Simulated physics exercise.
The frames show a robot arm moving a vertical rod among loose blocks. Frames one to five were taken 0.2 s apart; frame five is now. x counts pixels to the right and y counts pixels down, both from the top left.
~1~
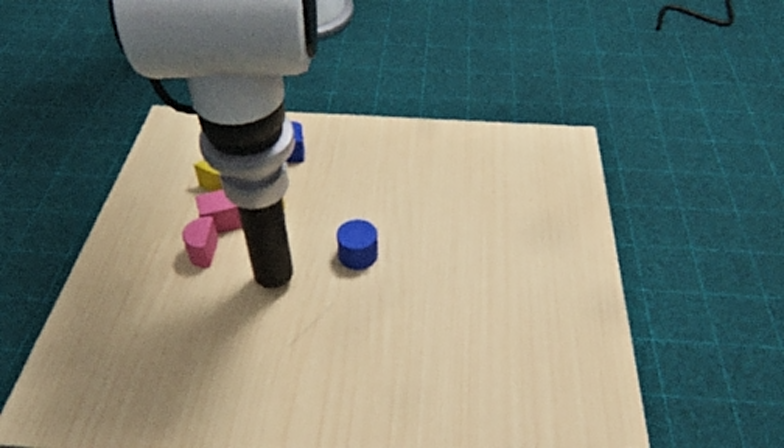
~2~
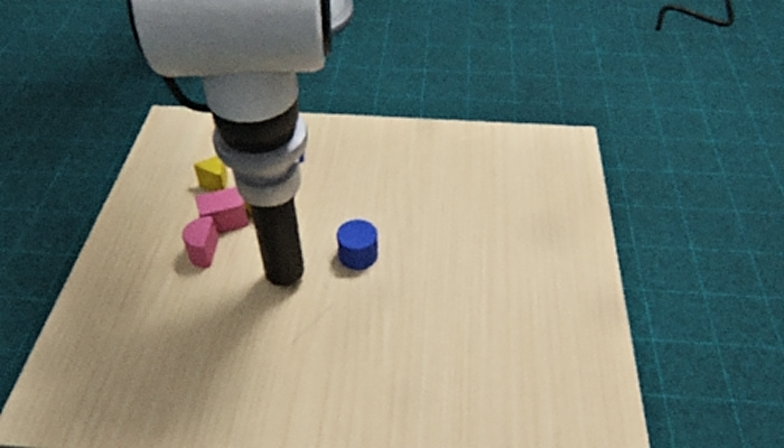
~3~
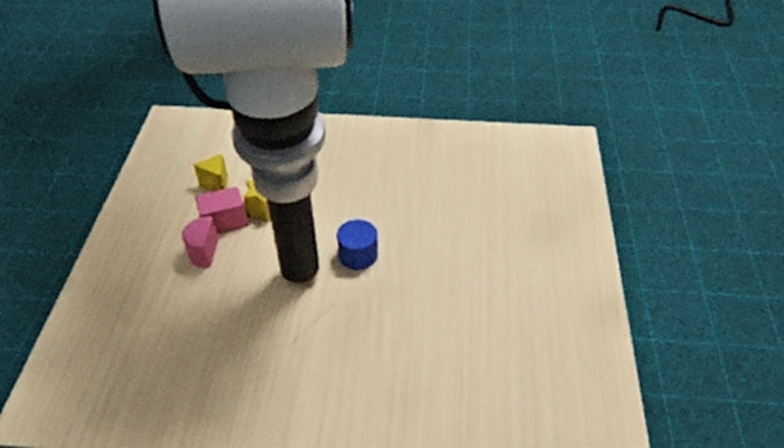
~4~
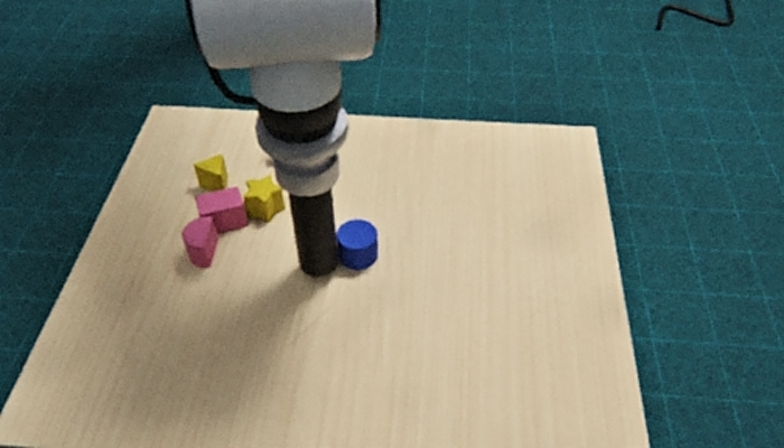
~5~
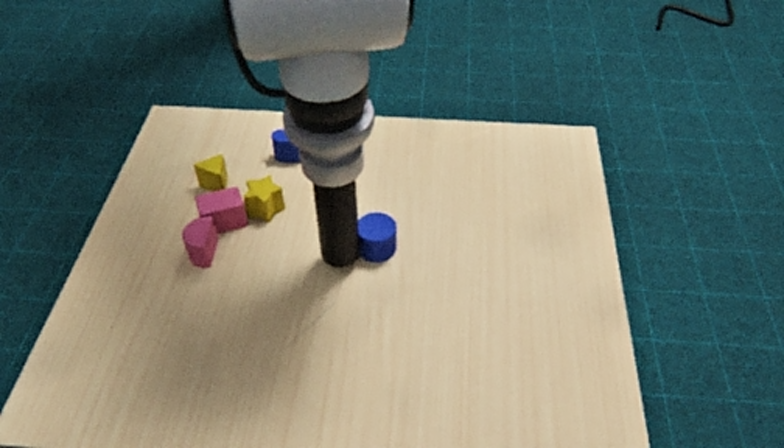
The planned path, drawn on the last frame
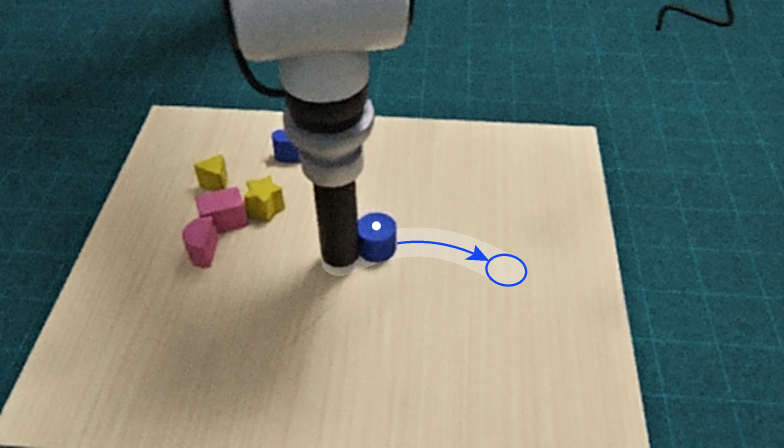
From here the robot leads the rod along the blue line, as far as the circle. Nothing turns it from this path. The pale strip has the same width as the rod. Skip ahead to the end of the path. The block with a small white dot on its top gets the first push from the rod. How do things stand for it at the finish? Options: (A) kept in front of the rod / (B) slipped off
B
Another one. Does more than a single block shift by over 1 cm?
My answer is no.
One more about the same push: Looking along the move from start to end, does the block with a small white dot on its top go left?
My answer is yes.
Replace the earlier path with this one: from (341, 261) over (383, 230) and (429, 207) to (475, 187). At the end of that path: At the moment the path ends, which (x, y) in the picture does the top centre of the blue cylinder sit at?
Its top centre lands on (465, 203).
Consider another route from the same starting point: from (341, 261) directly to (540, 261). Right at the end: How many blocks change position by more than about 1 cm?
The way I see it, the answer is one.
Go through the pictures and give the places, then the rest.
In the first picture, rod's lower end at (274, 273); blue cylinder at (357, 233).
In the second picture, rod at (285, 271); blocks still.
In the third picture, rod at (300, 267); blocks still.
In the fourth picture, rod at (319, 262); blocks still.
In the fifth picture, rod at (340, 253); blue cylinder at (376, 226).
Drawn move, from (341, 261) over (396, 244) and (453, 247) to (506, 270); the dot is on the blue cylinder.
The first path, step by step. One third of the way, rod at (397, 236); blue cylinder at (431, 207).
Two thirds of the way, rod at (455, 239); blue cylinder at (467, 198).
At the end, rod at (508, 262); blue cylinder at (467, 198).
